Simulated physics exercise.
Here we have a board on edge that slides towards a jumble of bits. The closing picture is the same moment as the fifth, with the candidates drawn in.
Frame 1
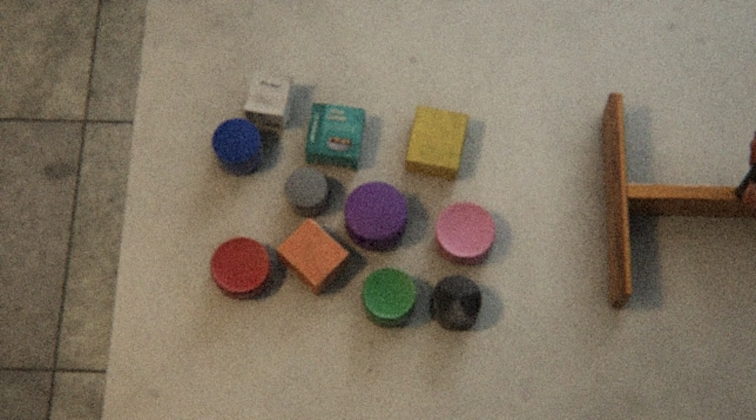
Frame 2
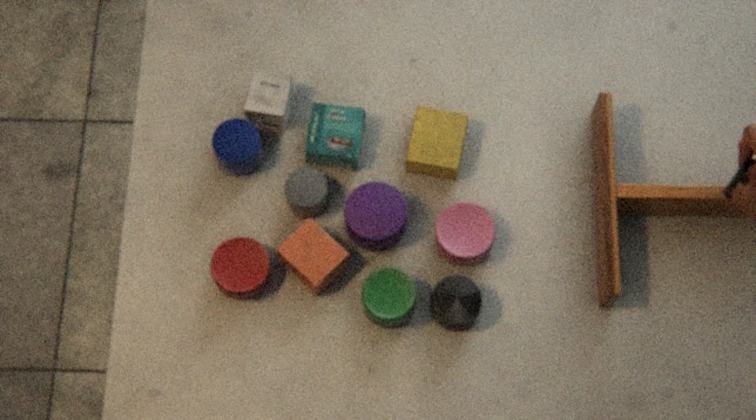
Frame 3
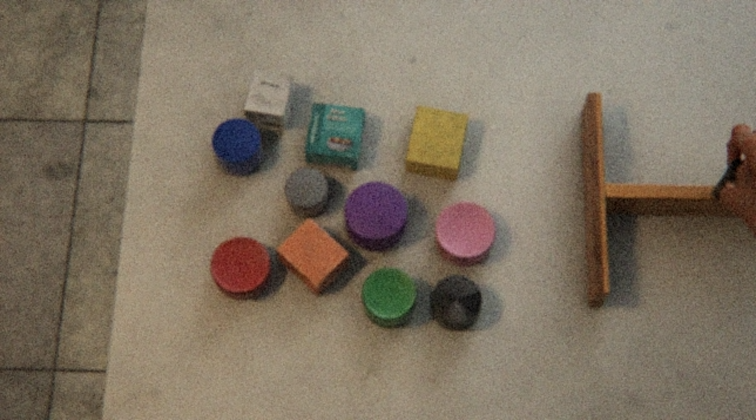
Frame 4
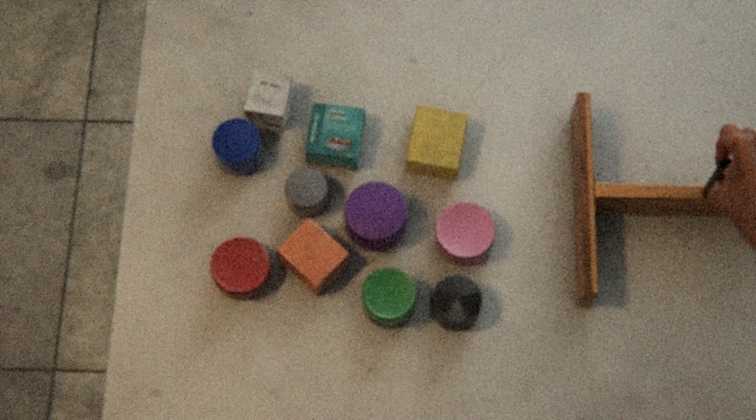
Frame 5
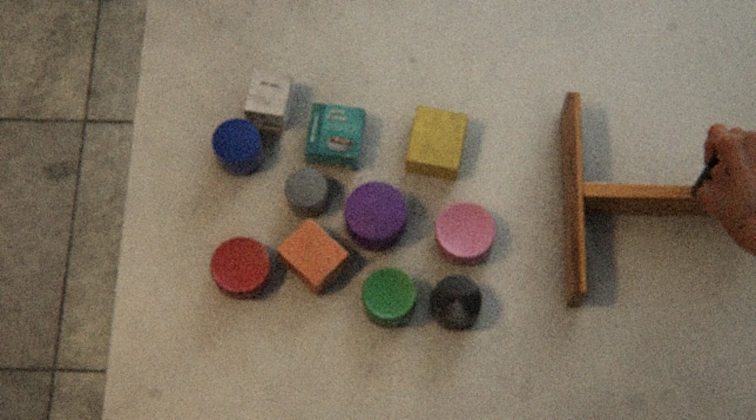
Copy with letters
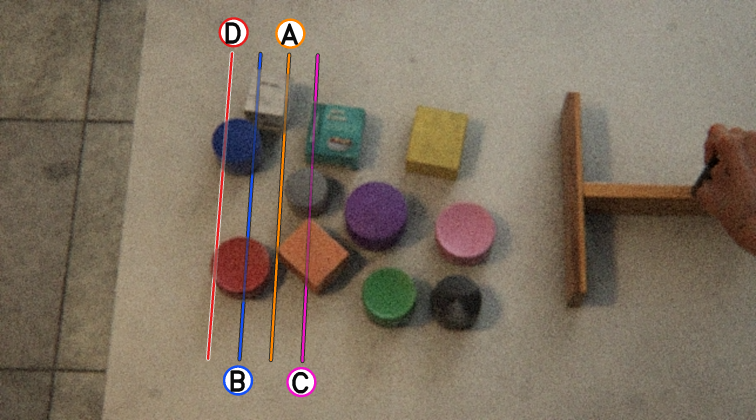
On a pale surface beside grey tiles, a hand holding a wooden board on edge by its handle slides it a short way left, narrowing the gap to a group of coloured blocks, tins and tubs, which stay still.
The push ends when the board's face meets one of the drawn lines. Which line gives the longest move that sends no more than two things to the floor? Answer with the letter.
No farther than D.
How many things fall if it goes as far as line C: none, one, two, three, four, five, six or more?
In all, none.
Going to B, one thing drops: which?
The blue pot goes over.
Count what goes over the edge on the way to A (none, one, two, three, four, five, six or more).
The count is none.
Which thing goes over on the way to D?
It is the blue pot.
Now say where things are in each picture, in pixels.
The first frame shows yellow block (437, 143); green jar (389, 298); purple tin (376, 216).
The second frame shows board (610, 190); grey pot (307, 193).
The third frame shows board (598, 190); orange block (313, 256).
The fourth frame shows board (587, 189); pink tub (465, 234).
The fifth frame shows board (577, 189); black tin (456, 303); turquoise packet (335, 137); yellow block (437, 143).
On the marked copy, A at (280, 200); B at (251, 199); C at (310, 201); D at (221, 199).
With D. Early on, board (449, 186); black tin (417, 308); green jar (366, 298).
Further on, board (321, 183); blue pot (186, 137); red jar (176, 281).
At the end, board (221, 181); blue pot over the edge; turquoise packet (144, 129); one fallen.
As for the rest, A is within the limit but short; B is within the limit but short; C is within the limit but short.
